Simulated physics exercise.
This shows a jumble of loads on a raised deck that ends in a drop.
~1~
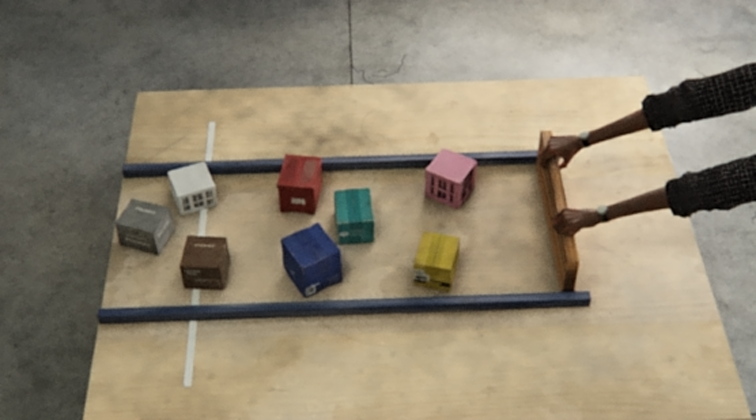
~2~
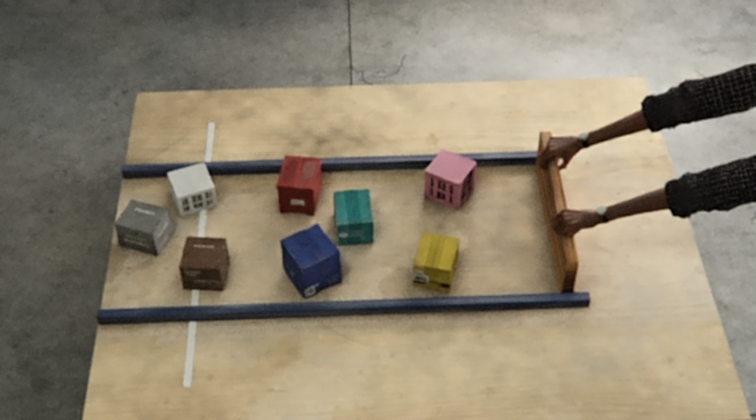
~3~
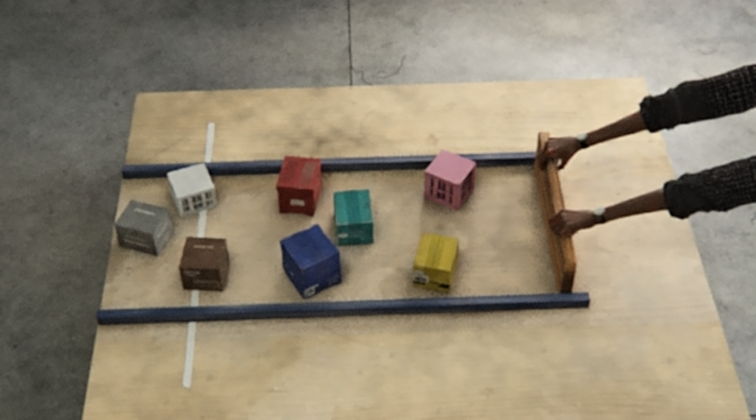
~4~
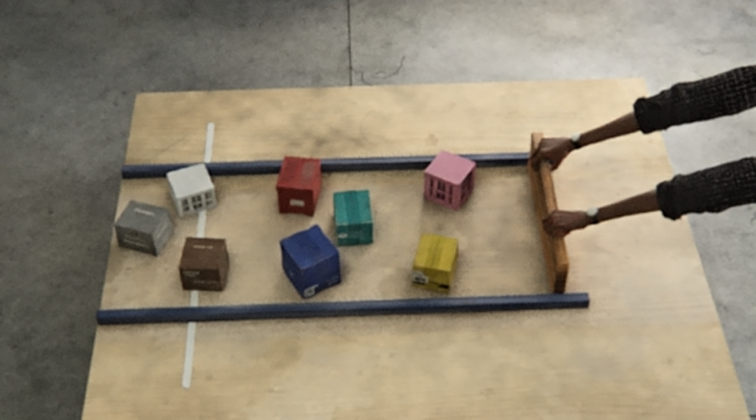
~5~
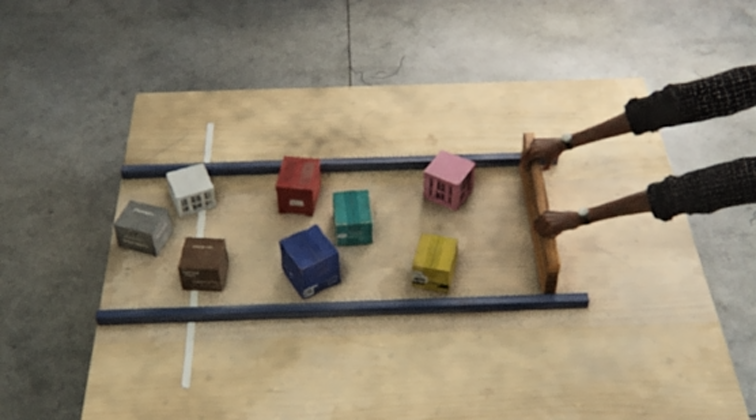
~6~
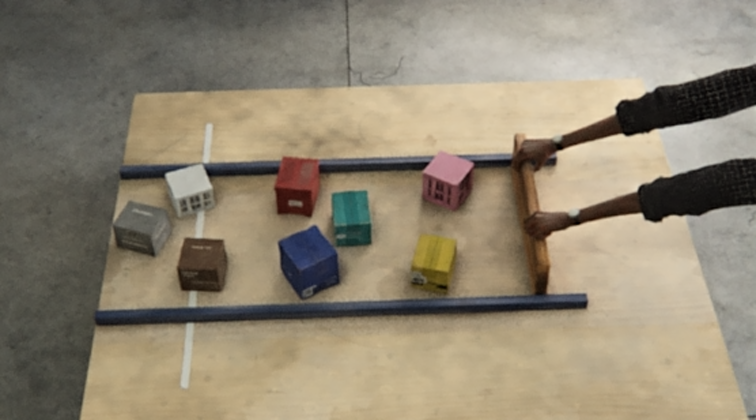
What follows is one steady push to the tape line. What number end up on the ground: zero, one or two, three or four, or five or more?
Outcome: The number that fall off is one or two.
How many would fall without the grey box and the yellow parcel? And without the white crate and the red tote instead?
Fallen: 1, and 1 in the other try.
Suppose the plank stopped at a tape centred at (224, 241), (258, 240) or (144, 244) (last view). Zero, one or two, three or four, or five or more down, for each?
One after another: None at all; none; five or more.
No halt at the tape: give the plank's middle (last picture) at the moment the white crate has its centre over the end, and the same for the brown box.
Its middle is around (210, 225) and around (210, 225).
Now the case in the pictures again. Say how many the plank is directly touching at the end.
That makes 3.
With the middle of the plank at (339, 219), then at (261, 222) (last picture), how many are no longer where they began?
By then 5, and 7.
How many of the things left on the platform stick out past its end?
1 of them.
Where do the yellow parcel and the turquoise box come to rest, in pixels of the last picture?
The yellow parcel stops around (172, 276); the turquoise box around (167, 236).
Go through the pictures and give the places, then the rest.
Grey box (145, 227); white crate (193, 189); brown box (205, 263); plank (556, 210); tape (201, 240), in the first frame.
White crate (192, 189); plank (556, 211), in the second frame.
Brown box (205, 264); red tote (300, 186), in the third frame.
Grey box (144, 228); blue box (311, 262), in the fourth frame.
White crate (191, 190); yellow parcel (435, 263), in the fifth frame.
Grey box (142, 229); white crate (190, 191); brown box (203, 265); plank (529, 213); tape (198, 242), in the sixth frame.
A little later, none off yet; grey box at rest near (142, 229); white crate at rest near (190, 191); brown box at rest near (203, 265).
When it is over, the number that fall off is one or two; down, brown box and white crate.
